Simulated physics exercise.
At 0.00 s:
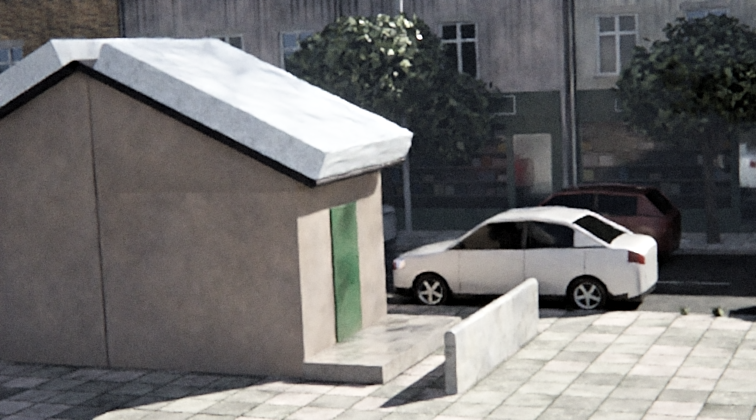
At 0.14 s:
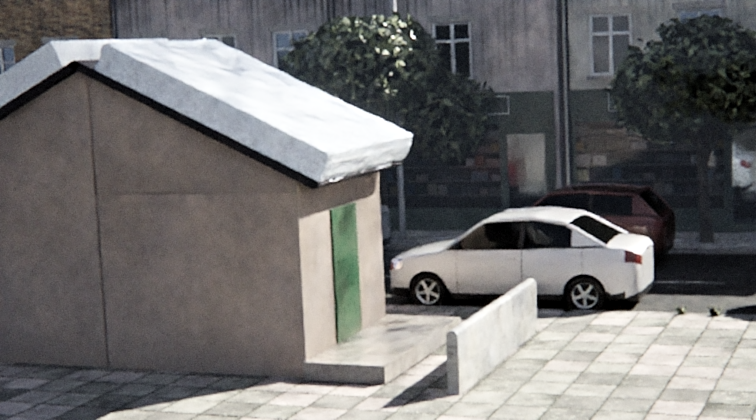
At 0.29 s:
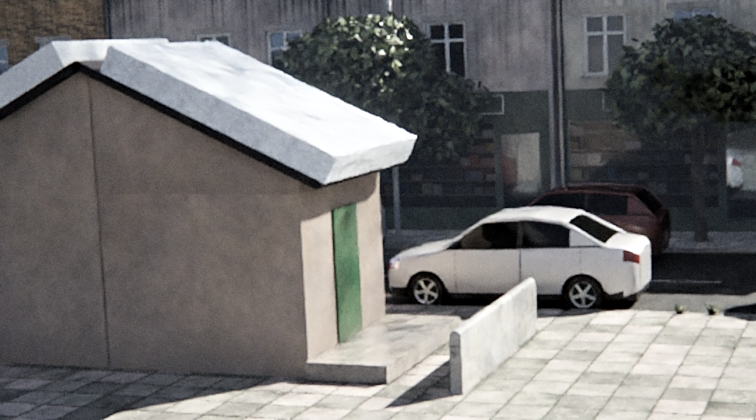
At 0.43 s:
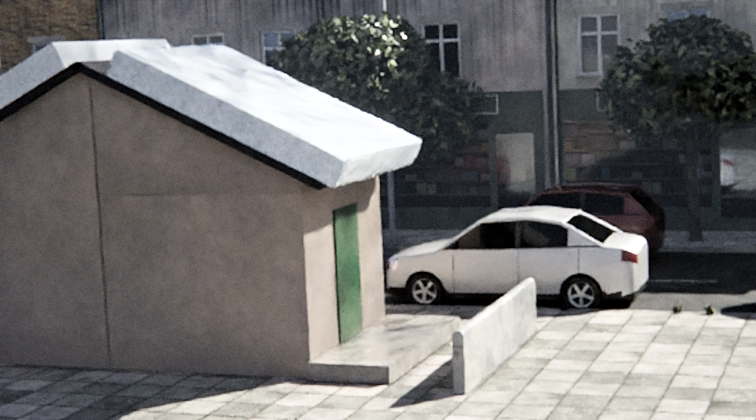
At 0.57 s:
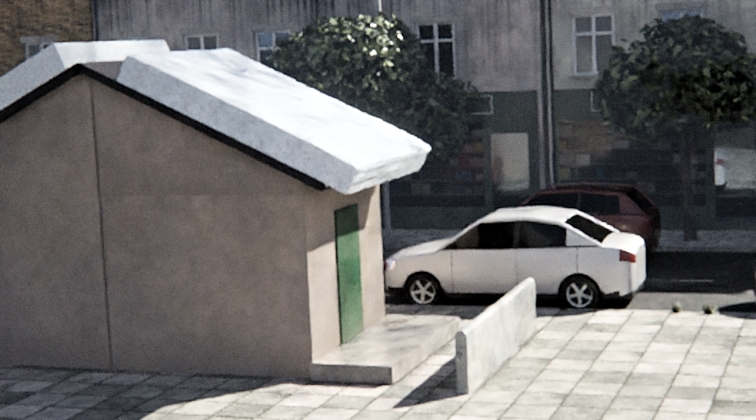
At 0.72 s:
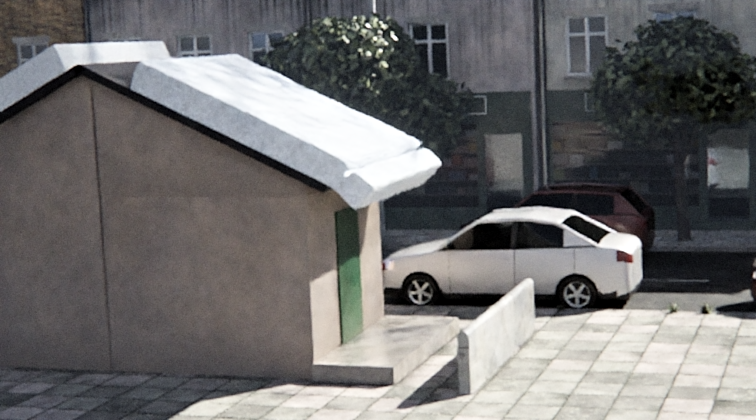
We see a thick slab of snow on the sloping roof of a small building with a green door slide slowly down to the right, jutting further past the eaves and cracking near its lower edge, while cars stand behind.
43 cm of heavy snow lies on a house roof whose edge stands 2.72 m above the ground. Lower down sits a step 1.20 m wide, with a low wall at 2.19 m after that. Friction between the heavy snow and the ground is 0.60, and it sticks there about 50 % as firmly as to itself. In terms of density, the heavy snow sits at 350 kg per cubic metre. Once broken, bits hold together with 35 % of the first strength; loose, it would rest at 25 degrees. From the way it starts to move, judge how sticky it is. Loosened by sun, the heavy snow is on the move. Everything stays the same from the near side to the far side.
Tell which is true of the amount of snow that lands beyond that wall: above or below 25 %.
It comes out above.
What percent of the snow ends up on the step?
It comes to roughly 10 %.
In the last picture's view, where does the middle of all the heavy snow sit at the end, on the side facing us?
(475, 365), roughly.
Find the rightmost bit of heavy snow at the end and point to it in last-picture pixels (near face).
It lies at around (680, 392) in the last picture.
After 1.13 s, 84 % is still on the roof and 0 % is past the low wall.
After 1.62 s, 47 % is still on the roof and 0 % is past the low wall.
After 2.11 s, none is still on the roof and 13 % is past the low wall.
After 2.60 s, none is still on the roof and 35 % is past the low wall.
After 3.60 s, none is still on the roof and 35 % is past the low wall.
